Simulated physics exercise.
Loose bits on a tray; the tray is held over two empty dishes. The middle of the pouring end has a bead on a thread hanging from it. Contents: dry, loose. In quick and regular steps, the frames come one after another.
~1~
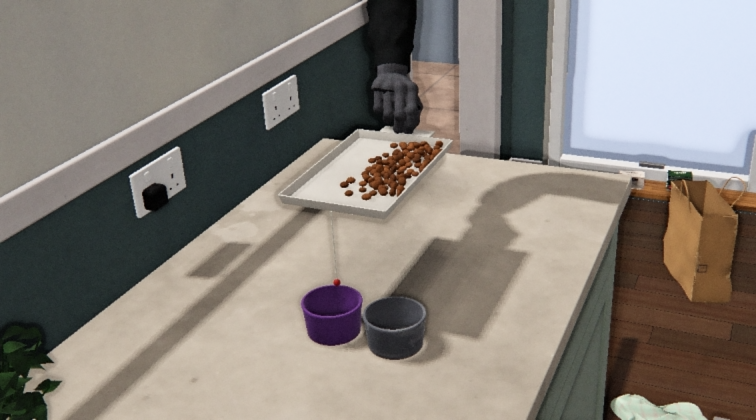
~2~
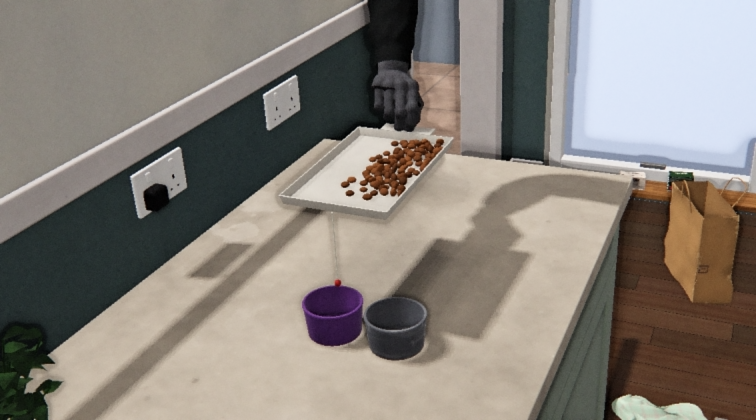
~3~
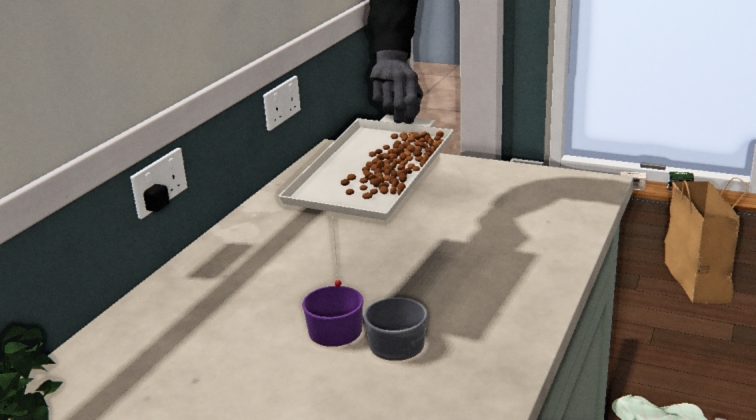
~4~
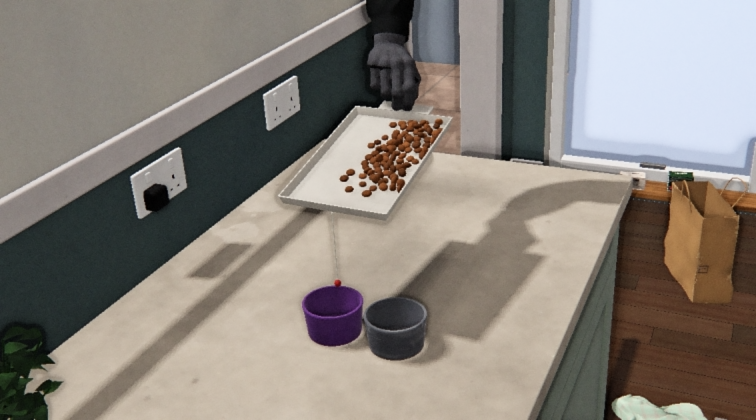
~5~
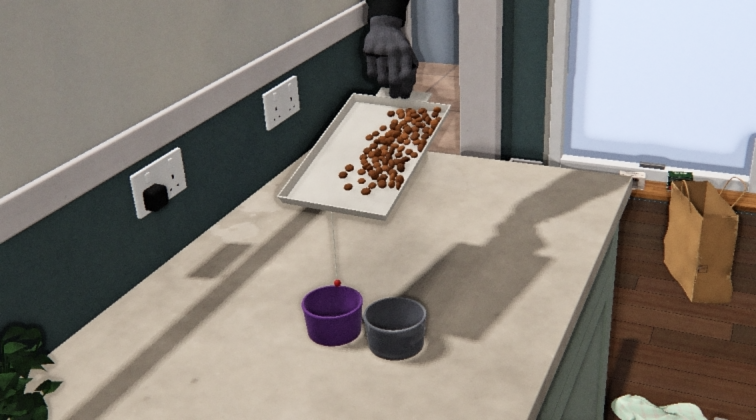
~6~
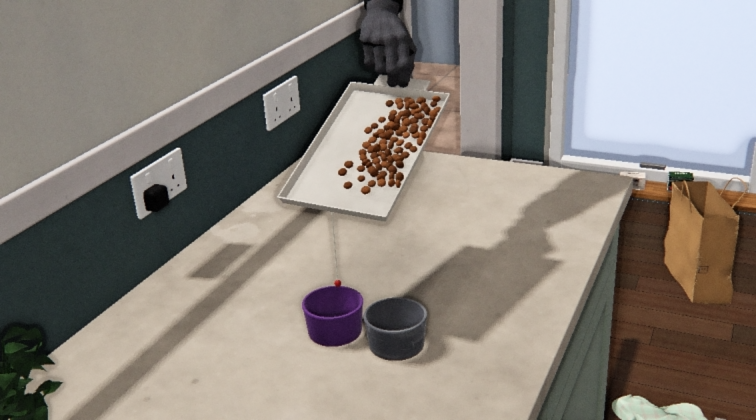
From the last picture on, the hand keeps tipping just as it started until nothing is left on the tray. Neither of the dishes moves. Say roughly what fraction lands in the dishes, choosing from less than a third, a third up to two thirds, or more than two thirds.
I would say a third up to two thirds.
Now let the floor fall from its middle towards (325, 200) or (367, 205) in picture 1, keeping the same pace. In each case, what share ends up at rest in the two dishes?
Close to 20 percent first and close to 60 percent second.
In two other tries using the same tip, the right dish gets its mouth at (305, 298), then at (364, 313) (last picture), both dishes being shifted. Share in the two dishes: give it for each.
Around 20 % followed by around 60 %.
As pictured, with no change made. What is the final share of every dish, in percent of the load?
Final share: Left dish at 20 per cent, right dish at 20 per cent.
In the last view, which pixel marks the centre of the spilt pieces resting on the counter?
Centre at rest: About (325, 383).
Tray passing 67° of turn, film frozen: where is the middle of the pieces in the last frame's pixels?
In the last view, the load is centred near (351, 213).
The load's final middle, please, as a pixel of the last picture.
I'd say the middle ends up at about (344, 345).
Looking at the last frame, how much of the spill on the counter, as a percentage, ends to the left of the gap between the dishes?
Roughly 80 in a hundred.
Soon, tray tipped steeply; about two thirds on the tray; a stray few in the right dish; a stray few in the left dish; a stray few outside both; about a quarter in the air.
A while on, tray tipped past a quarter turn; a small part on the tray; about a quarter in the right dish; a small part in the left dish; about half outside both; a small part in the air.
Towards the end, tray tipped past a quarter turn; about a quarter in the right dish; about a quarter in the left dish; about half outside both.
Finally, tray tipped past a quarter turn; about a quarter in the right dish; about a quarter in the left dish; about half outside both.
